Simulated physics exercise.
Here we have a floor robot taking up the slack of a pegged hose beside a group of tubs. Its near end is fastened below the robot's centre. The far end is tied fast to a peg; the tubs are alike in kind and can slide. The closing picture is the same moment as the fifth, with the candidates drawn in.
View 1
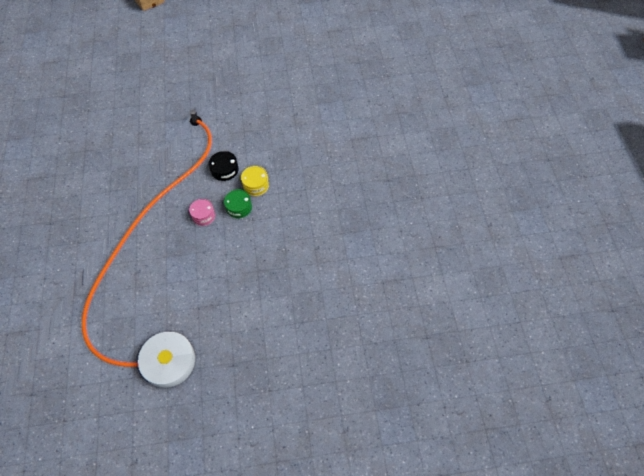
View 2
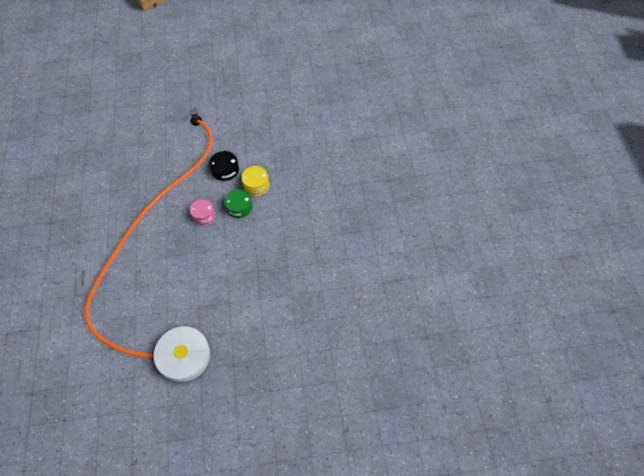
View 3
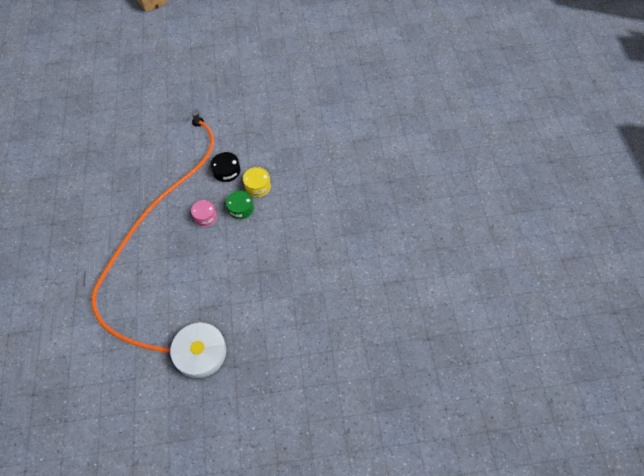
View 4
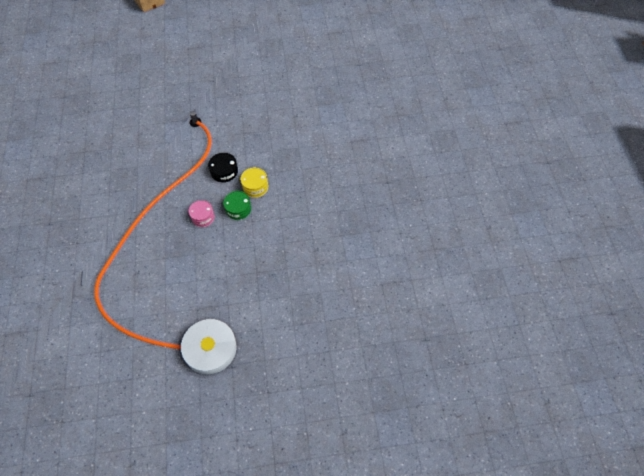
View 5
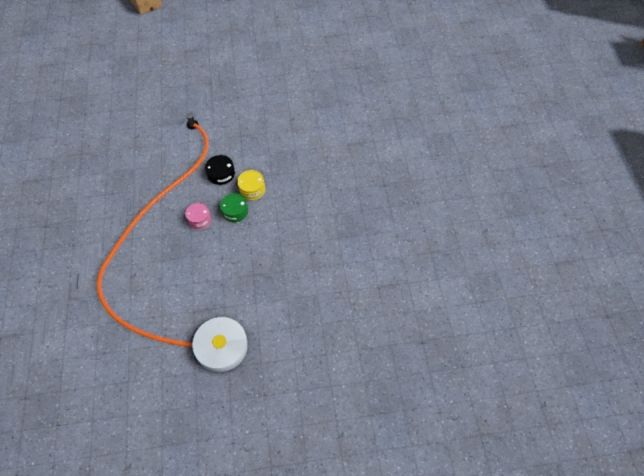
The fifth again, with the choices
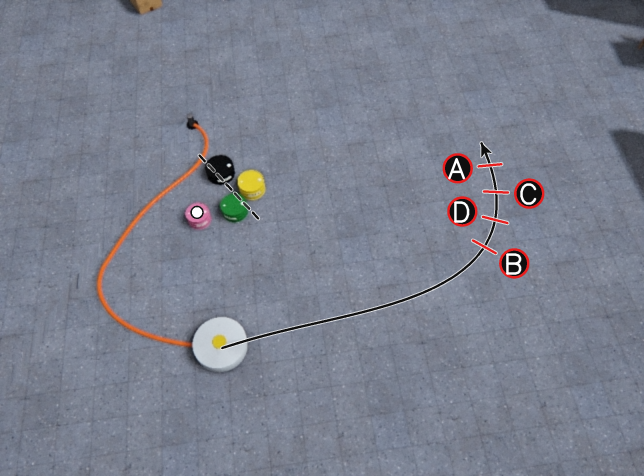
On a grey paved floor, a round white robot with a yellow centre sits at one end of a curving orange hose pegged at the far end, beside black, yellow, green and pink tubs. The robot slides right and slightly upward, drawing the hose's lower bend along, while the tubs stay in place.
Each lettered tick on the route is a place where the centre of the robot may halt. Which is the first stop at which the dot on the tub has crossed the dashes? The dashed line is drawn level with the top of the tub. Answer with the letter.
B is the first stop that does it.
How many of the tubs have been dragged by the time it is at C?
Four.
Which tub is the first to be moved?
Pink.
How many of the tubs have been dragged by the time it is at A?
Four.
On the marked copy, A at (490, 165); B at (484, 247); C at (496, 192); D at (495, 220); the dashed line at (227, 185); the route from (222, 348) via (438, 286) to (481, 143); the white dot at (197, 212).
Following B. Soon after the start, robot (326, 317); pink tub (198, 216).
Later, robot (424, 289); pink tub (199, 216).
In the end, robot (486, 243); yellow tub (258, 174); green tub (255, 196); pink tub (236, 185); the dot on the pink tub is over the dashed line.
As for the rest, A does it too, but is farther than needed; C does it too, but is farther than needed; D does it too, but is farther than needed.
